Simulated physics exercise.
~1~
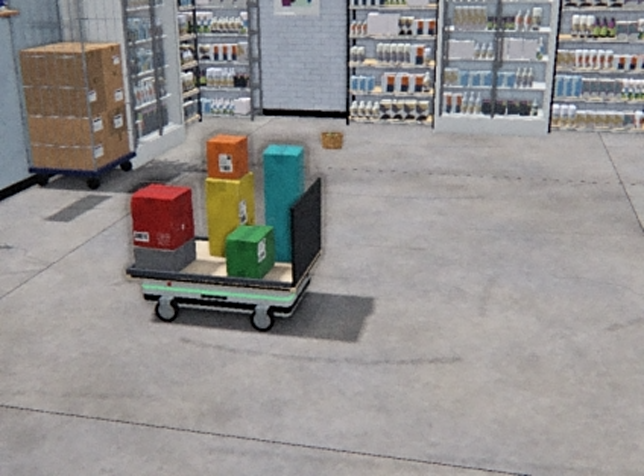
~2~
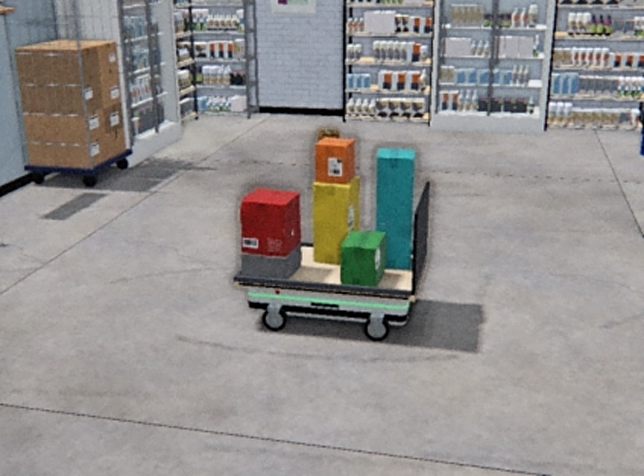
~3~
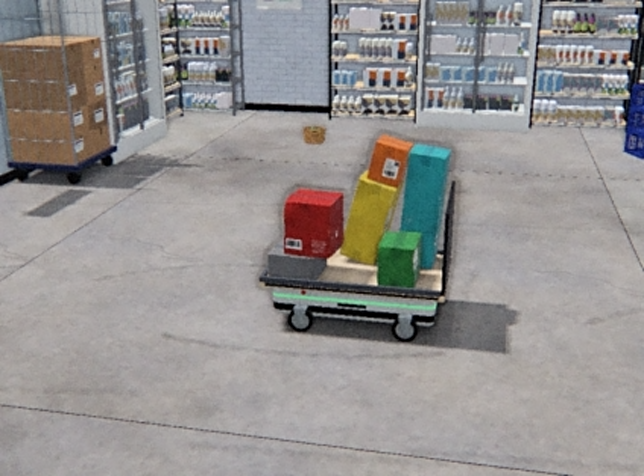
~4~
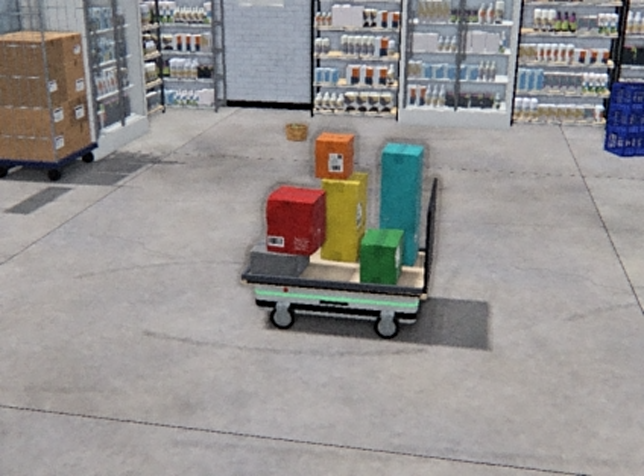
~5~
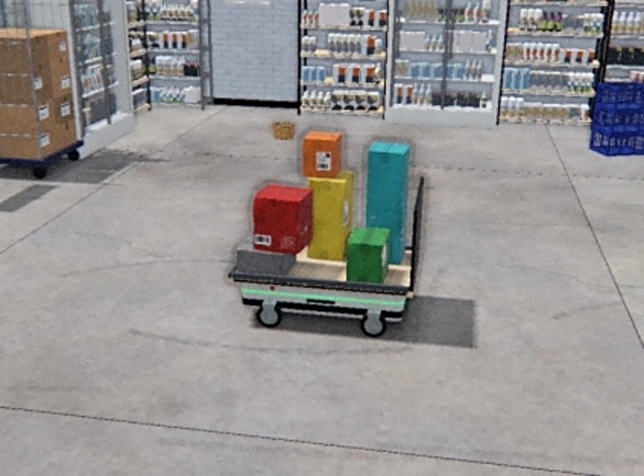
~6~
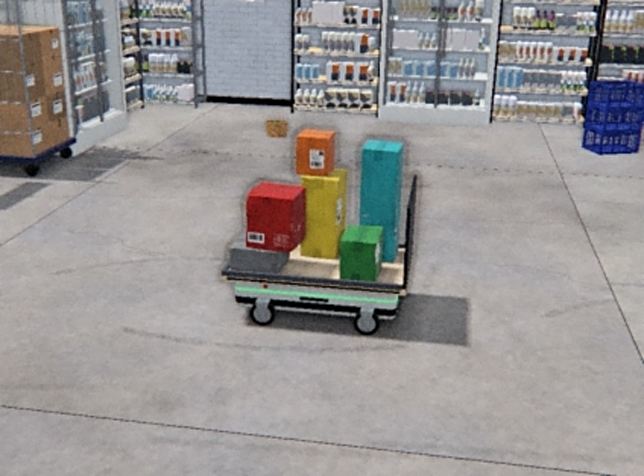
A flat cart stacked with colourful boxes rolled to the right across a shop floor and stopped, the yellow and orange boxes leaning right before rocking back upright, and all the boxes ended up still standing on the deck.
